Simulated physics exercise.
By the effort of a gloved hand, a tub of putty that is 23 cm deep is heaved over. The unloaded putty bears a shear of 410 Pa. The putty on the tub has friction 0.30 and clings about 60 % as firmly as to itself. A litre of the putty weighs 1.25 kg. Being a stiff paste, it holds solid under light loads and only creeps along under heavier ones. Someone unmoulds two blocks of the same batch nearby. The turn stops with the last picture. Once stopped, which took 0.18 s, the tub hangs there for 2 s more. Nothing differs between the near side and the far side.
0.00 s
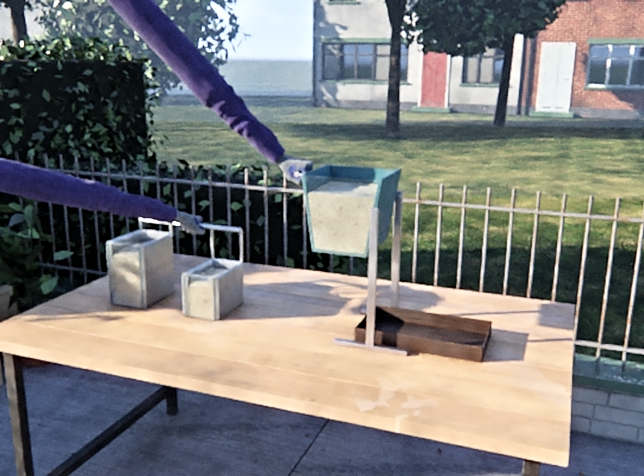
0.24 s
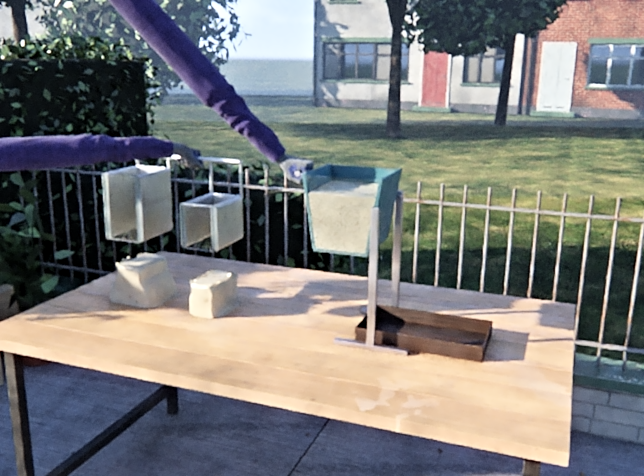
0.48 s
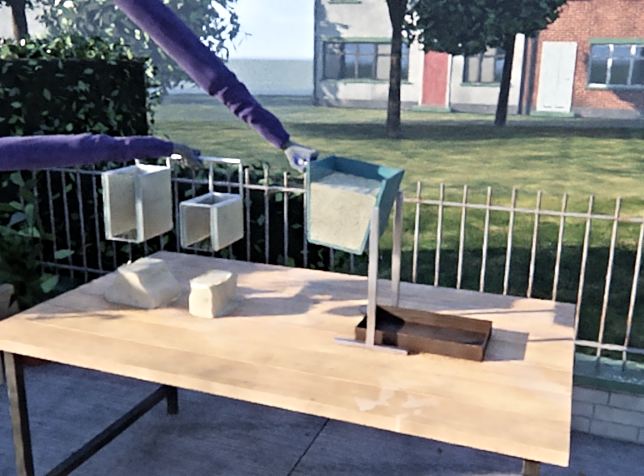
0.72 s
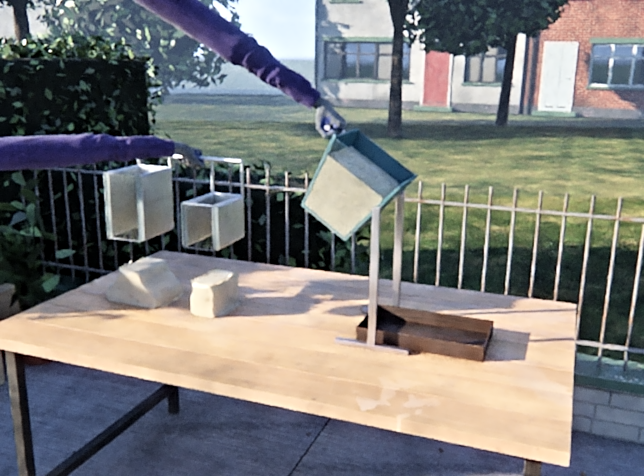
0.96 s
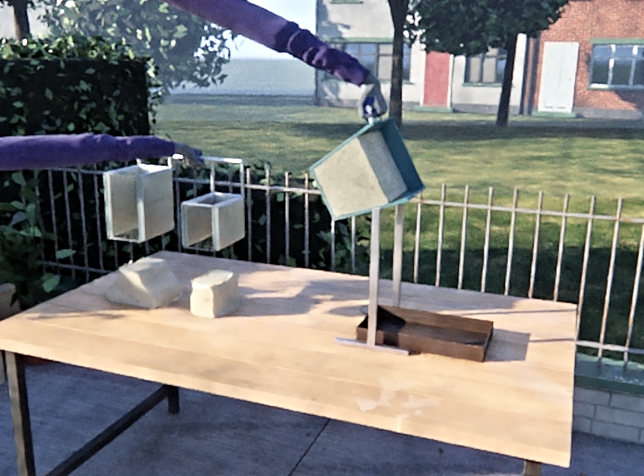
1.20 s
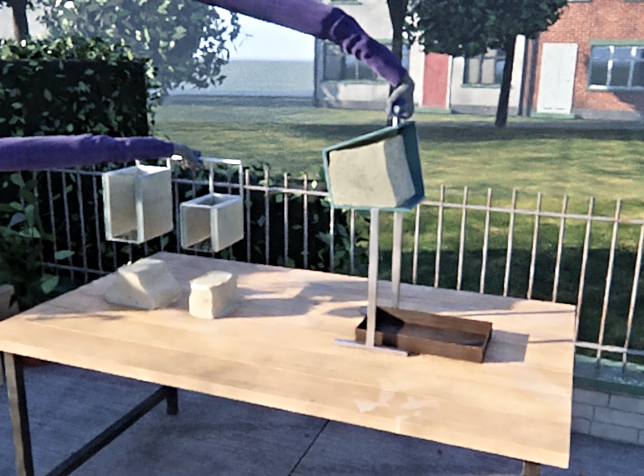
The footage shows one purple-sleeved arm lifting two open moulds off pale blocks on a table, the left block slumping noticeably, while another gradually turns a green-rimmed tub of pale material rightward on its stand above a shallow tray.
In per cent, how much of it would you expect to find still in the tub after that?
I would expect close to 80 per cent.
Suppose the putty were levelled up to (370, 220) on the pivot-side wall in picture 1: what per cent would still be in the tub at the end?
About 100 %.
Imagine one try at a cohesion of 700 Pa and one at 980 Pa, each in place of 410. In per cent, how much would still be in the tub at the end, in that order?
Result: 100 % for the first case, 100 % for the second.
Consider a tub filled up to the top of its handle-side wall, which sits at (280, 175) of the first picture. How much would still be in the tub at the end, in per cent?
Close to 45 per cent would still be in the tub.
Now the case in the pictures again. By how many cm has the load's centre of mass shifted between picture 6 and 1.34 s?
I'd estimate roughly 2 centimetres.
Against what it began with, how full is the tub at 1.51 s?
About 90 %.
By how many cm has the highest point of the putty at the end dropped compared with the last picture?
Roughly 6 cm.
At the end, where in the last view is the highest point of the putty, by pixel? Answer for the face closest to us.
Somewhere near (351, 160) in the last view.
By 1.34 s, the tub is at 79 degrees and holds 100 %.
By 1.51 s, the tub is at 79 degrees and holds 92 %.
By 1.68 s, the tub is at 79 degrees and holds 85 %.
By 1.85 s, the tub is at 79 degrees and holds 80 %.
By 3.20 s, at the end, the tub is at 79 degrees and holds 80 %.
